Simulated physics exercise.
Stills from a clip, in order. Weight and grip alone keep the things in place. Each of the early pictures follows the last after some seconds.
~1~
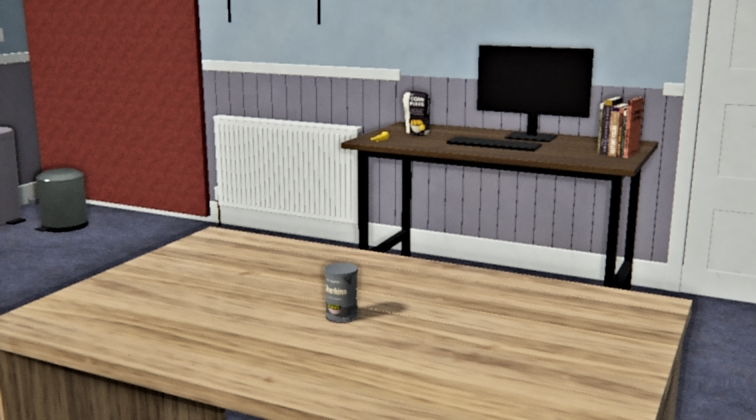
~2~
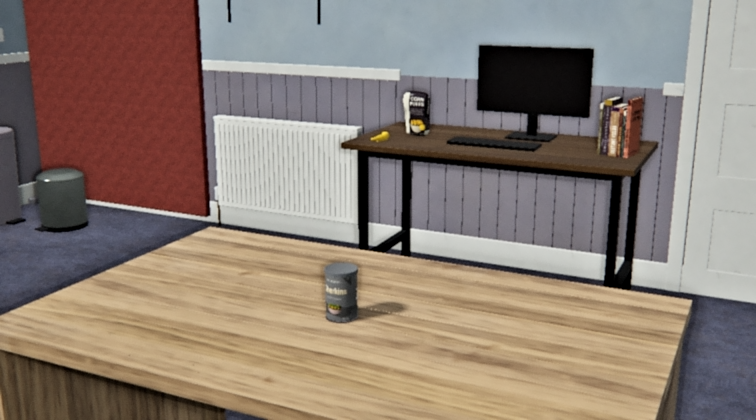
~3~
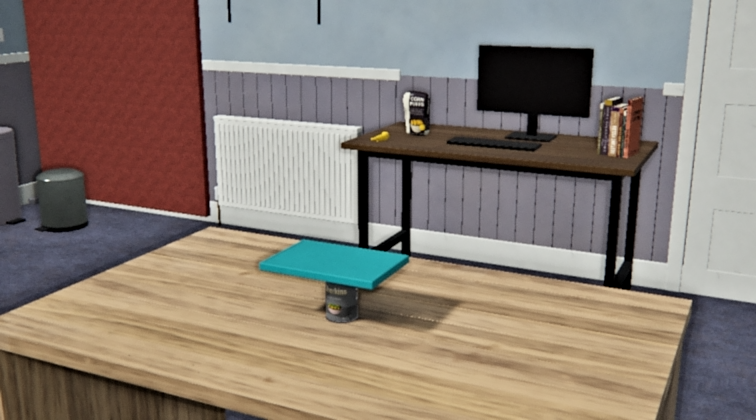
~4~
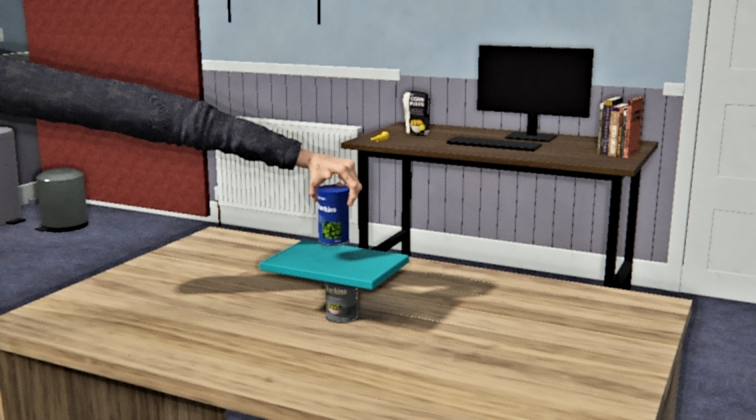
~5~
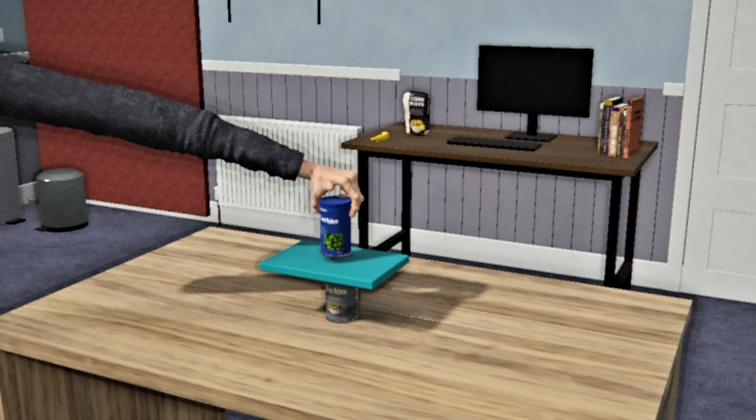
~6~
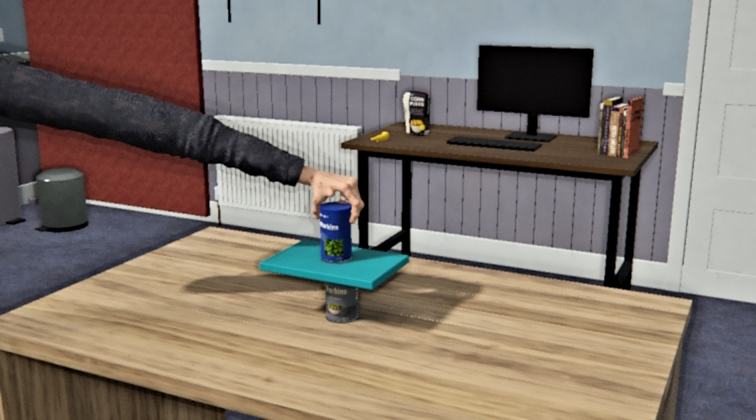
A hand in a dark sleeve reaches in from the left and lowers a blue tin onto a teal board, keeping hold of it, while the camera stays still. The board, absent at first, lies across a grey tin on a pale wooden table in the foreground. Behind, seen from slightly above, a room has a red panel, white radiator, and dark desk with a monitor and books.
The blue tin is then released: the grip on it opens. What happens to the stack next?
Ah, it stays steady all along.
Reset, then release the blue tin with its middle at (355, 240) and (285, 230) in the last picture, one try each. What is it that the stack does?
First release - upright; second release - toppled.
Then, 0.30 s past the last view, nothing moves.
Then, 0.70 s past the last view, blue tin resting near (336, 232).
Finally, all 3 still in place. Final places as the last picture's camera would see them, blue tin near (336, 232). The stack stays up.
